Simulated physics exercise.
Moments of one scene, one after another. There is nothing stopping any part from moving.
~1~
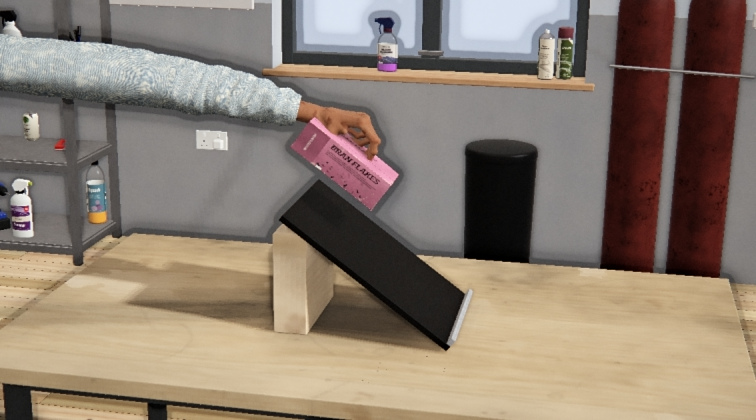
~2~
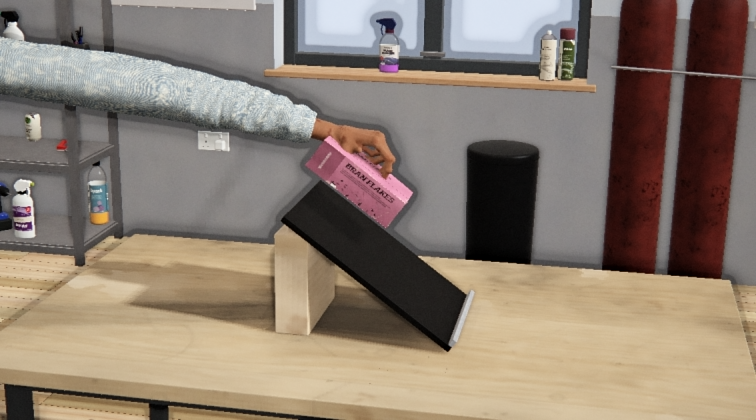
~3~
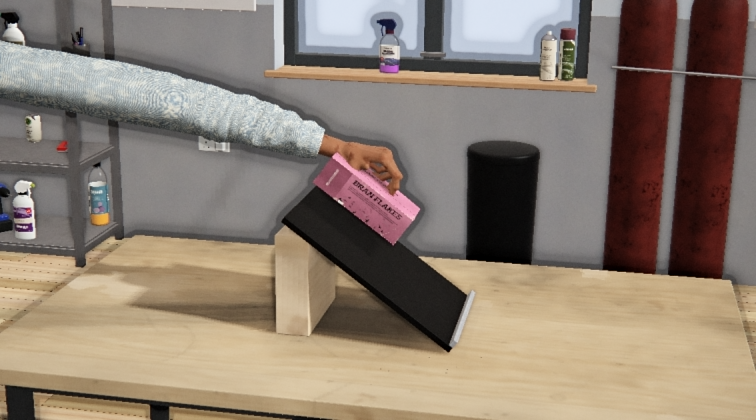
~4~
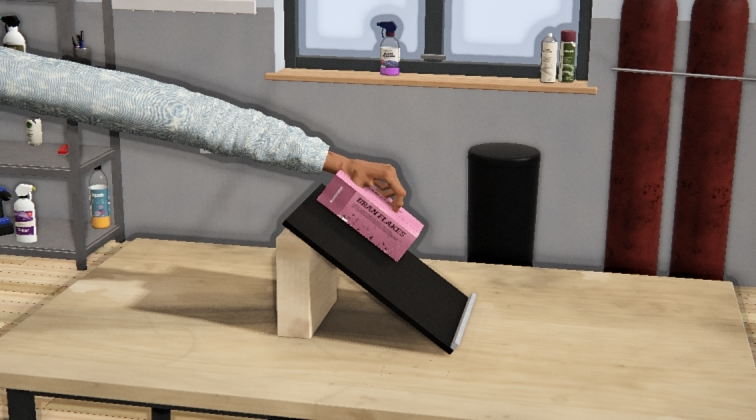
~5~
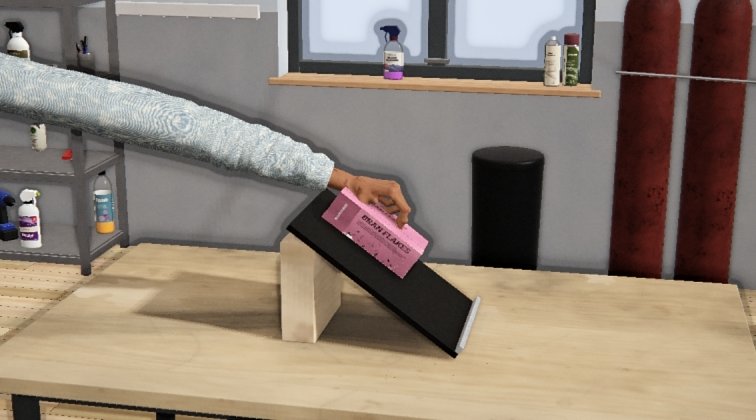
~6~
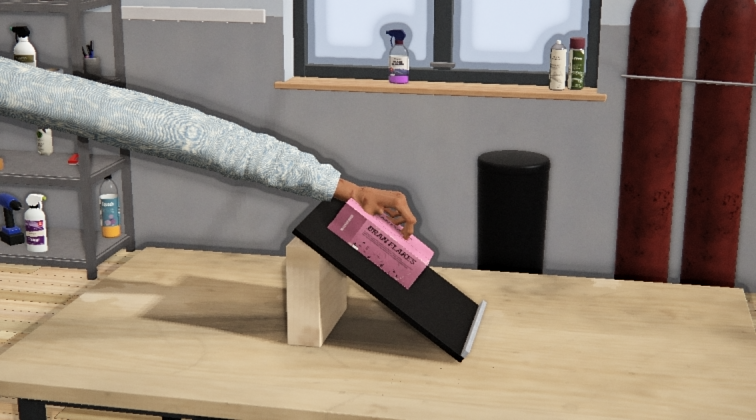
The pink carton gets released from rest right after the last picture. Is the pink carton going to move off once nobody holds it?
Yes, it moves down the board.
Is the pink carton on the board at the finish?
Once it settles, it is resting on top.
Then, 0.30 s past the last view, pink carton displaced a little near (394, 250).
Then, 0.50 s past the last view, pink carton displaced about its own width near (432, 279).
Then, 0.60 s past the last view, pink carton displaced about its own width near (439, 285).
Finally, moved from the start, pink carton. Final places as the last picture's camera would see them, pink carton near (441, 286). The pink carton slides or rolls down.
